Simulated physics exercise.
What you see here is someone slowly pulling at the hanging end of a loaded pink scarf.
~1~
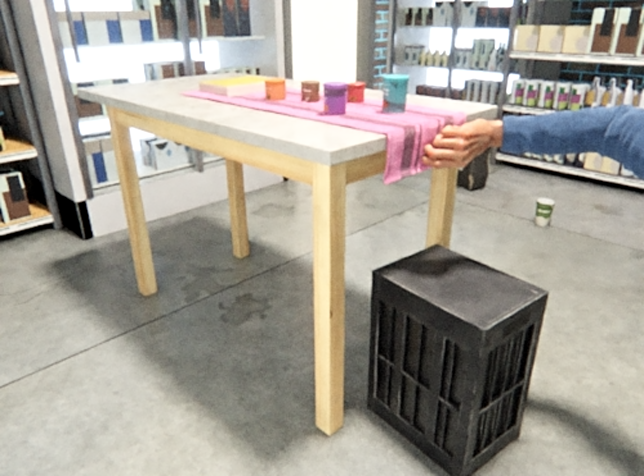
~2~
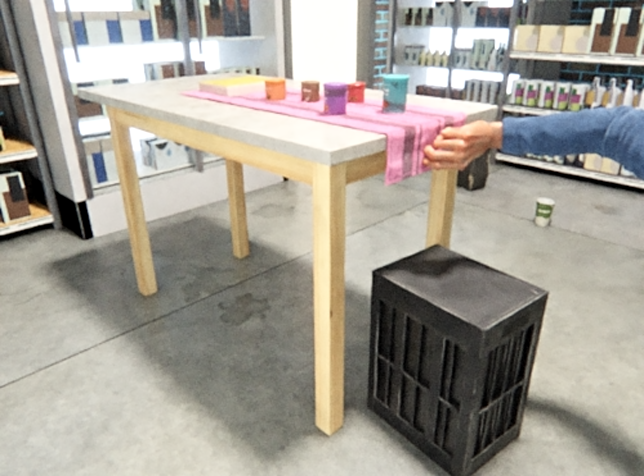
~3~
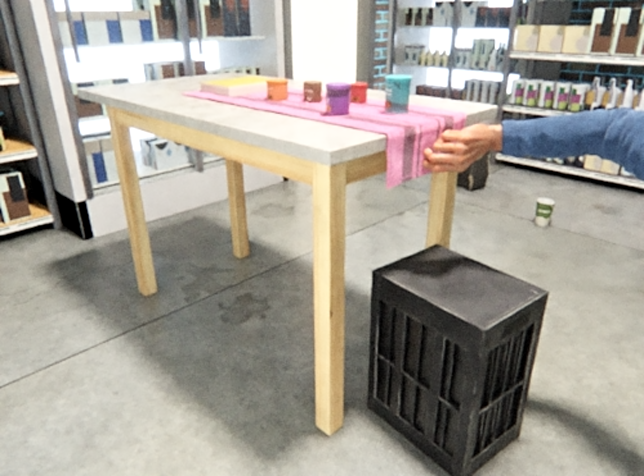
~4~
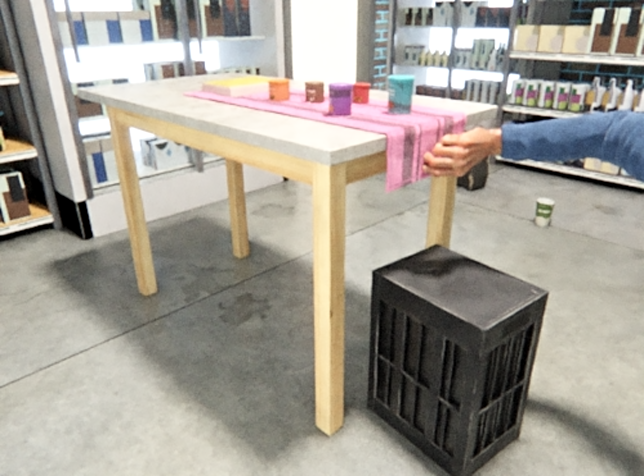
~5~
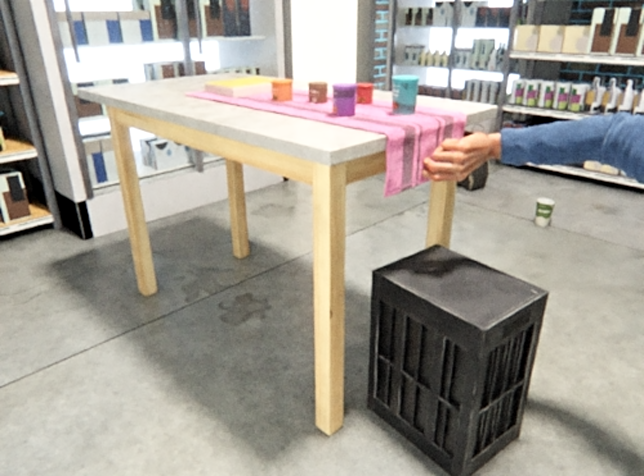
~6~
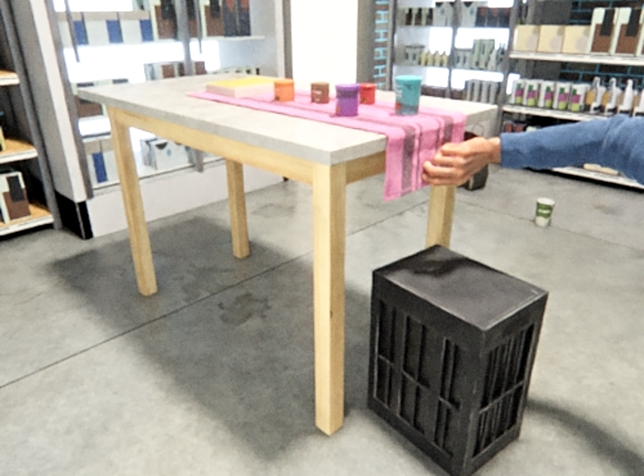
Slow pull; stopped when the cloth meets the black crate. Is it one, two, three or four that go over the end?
It is two.
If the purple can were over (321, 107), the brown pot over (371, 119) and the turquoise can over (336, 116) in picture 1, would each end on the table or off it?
The purple can is still on top, the brown pot is off the top and the turquoise can is off the top.
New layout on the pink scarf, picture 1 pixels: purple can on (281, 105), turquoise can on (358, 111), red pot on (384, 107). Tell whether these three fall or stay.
Note - purple can retained, turquoise can lost, red pot lost.
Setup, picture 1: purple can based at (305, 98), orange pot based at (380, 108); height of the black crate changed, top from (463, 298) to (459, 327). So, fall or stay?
As for the purple can, it stays in place; as for the orange pot, it leaves the top.
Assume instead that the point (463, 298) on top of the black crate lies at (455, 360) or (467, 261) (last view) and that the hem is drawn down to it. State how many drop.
4 and 1.
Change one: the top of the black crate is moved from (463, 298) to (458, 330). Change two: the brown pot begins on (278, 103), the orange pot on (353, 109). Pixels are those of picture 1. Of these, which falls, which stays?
Result - the brown pot stays put, and the orange pot comes off.
Early on, hem near (423, 235); turquoise can gone.
Midway, hem on the crate; turquoise can and purple can gone.
Finally, hem on the crate; turquoise can and purple can gone. Over the edge go two.
